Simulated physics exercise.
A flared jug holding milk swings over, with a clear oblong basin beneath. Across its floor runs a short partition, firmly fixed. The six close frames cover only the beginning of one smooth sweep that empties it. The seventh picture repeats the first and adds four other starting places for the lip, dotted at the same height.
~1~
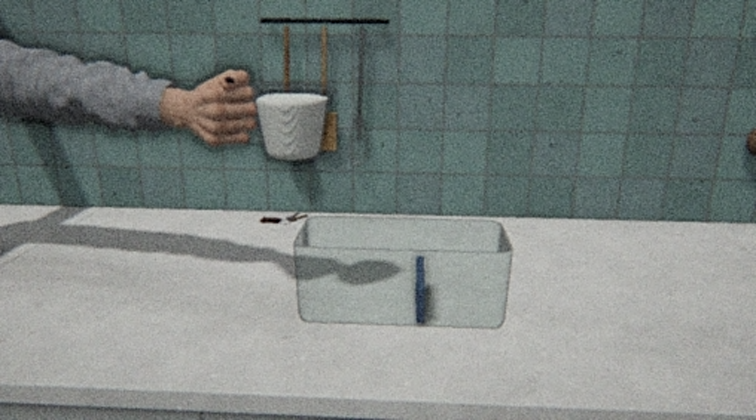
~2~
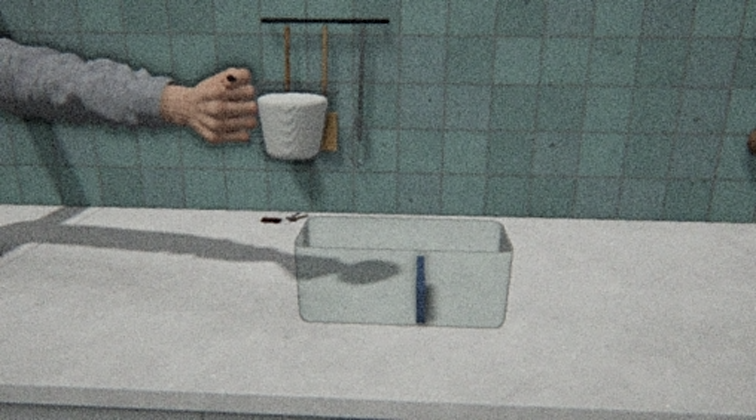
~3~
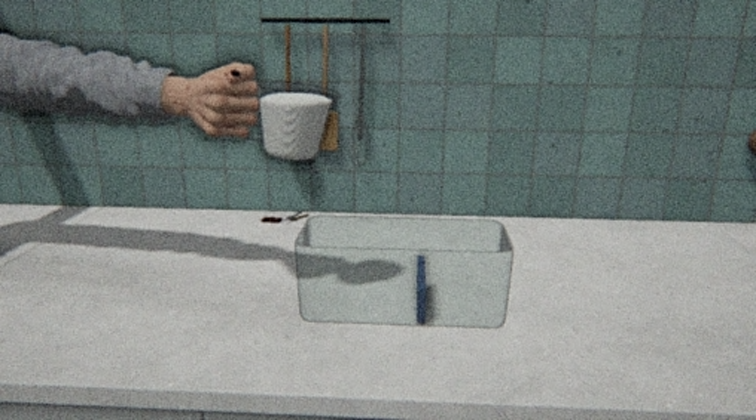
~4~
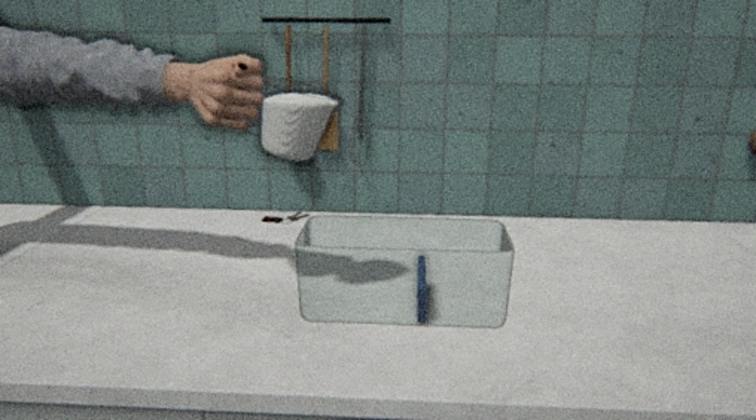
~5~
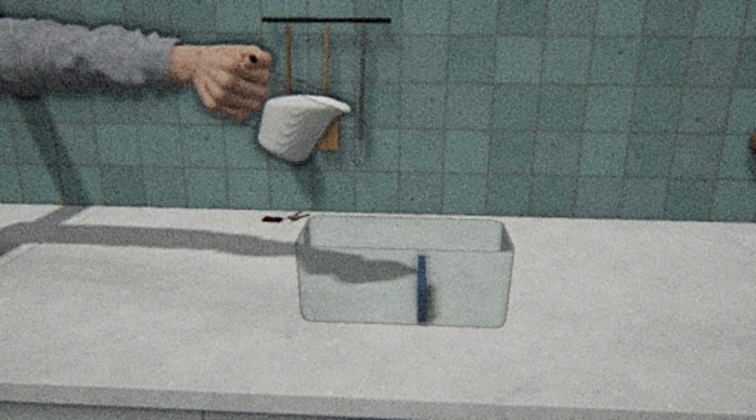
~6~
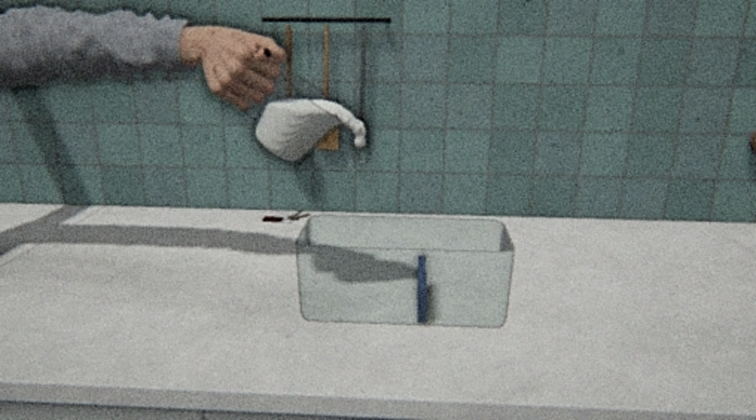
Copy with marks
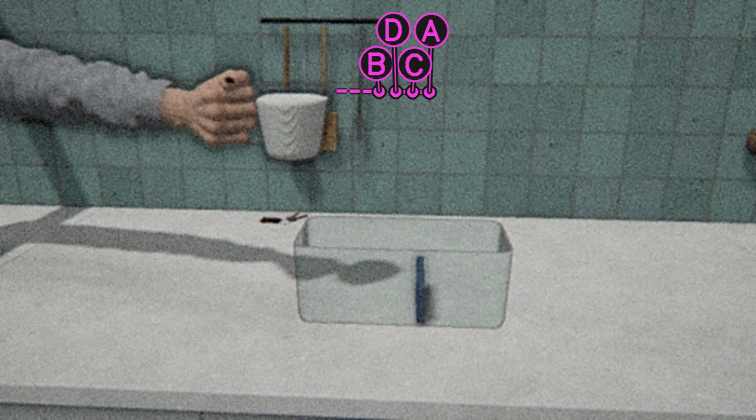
A hand in a grey sleeve, reaching in from the left, holds up a white, flared jug before a green tiled wall with utensils hanging from a dark rail. Below, seen from the front by a still camera, a clear oblong basin with a short blue partition sits on a pale counter. The jug stays upright at first, then the hand tilts it rightward and white milk slides over its lip.
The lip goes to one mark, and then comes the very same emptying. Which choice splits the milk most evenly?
B is best.
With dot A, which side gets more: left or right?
The right side.
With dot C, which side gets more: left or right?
The right side.
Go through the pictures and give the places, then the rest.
The first picture shows upright, lip at (337, 90); basin from (299, 319) to (504, 326); top of the wall at (421, 272); nothing has left yet.
The second picture shows upright, lip at (339, 92); nothing has left yet.
The third picture shows tipped about 7°, lip at (342, 96); nothing has left yet.
The fourth picture shows tipped about 14°, lip at (346, 103); nothing has left yet.
The fifth picture shows tipped about 25°, lip at (348, 112); milk is over the lip, down to (348, 112).
The sixth picture shows tipped about 37°, lip at (350, 124); milk is over the lip, down to (363, 143).
On the marked copy, A at (429, 92); B at (379, 91); C at (412, 92); D at (395, 91).
With A, about 10 % ends left of the wall and 87 % right of it; 3 % is lost outside.
With B, about 51 % ends left of the wall and 48 % right of it.
With C, about 10 % ends left of the wall and 89 % right of it.
With D, about 22 % ends left of the wall and 77 % right of it.
